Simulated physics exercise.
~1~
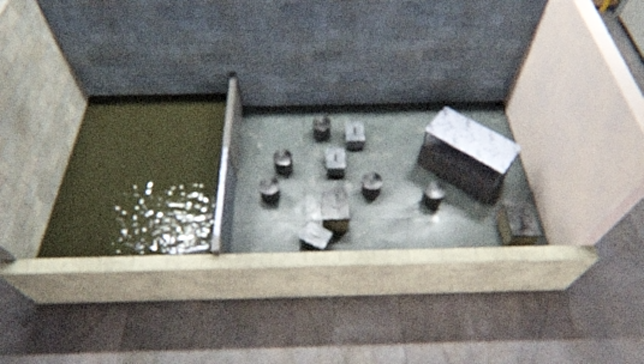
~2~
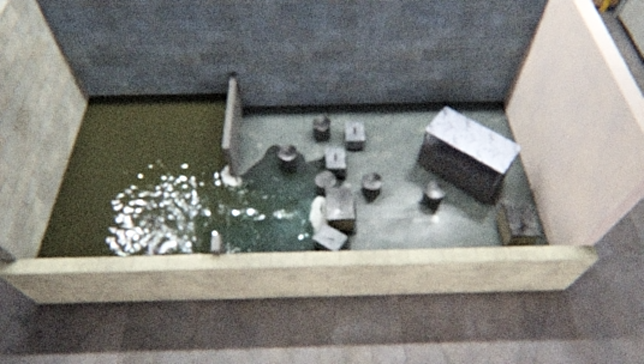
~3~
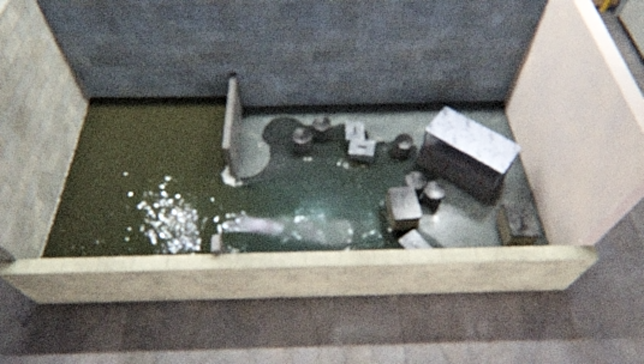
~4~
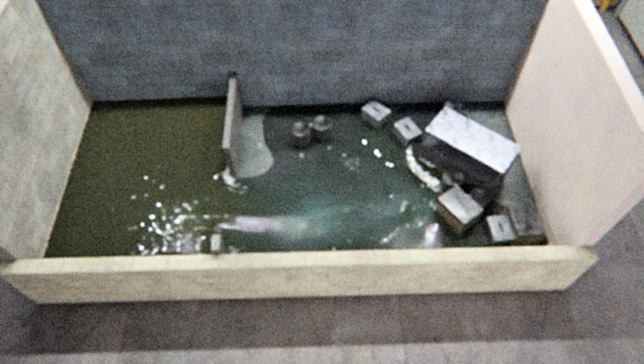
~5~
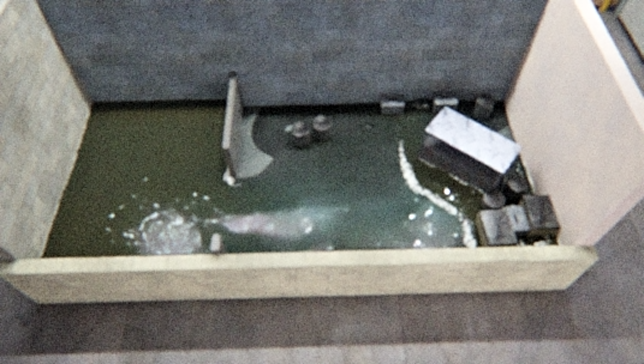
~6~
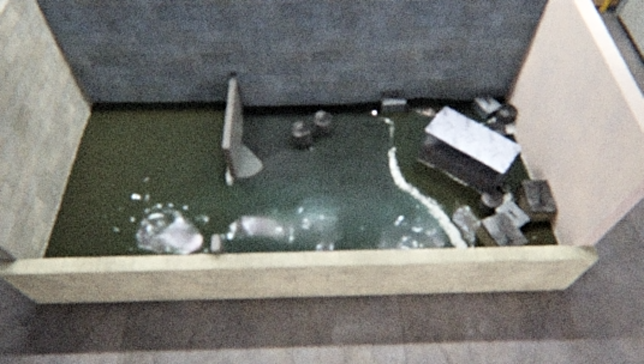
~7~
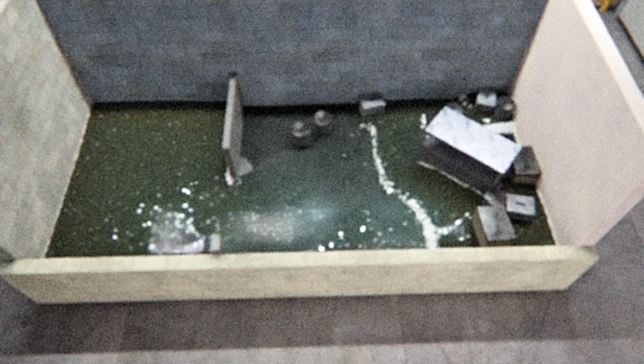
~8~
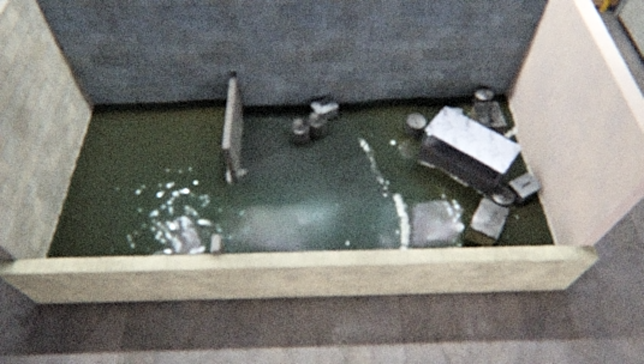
In a walled basement split by a partition, murky water burst from the left room through the doorway and swept small drums and boxes rightward across the dry floor, until both rooms were flooded and most items floated around the big block at right.
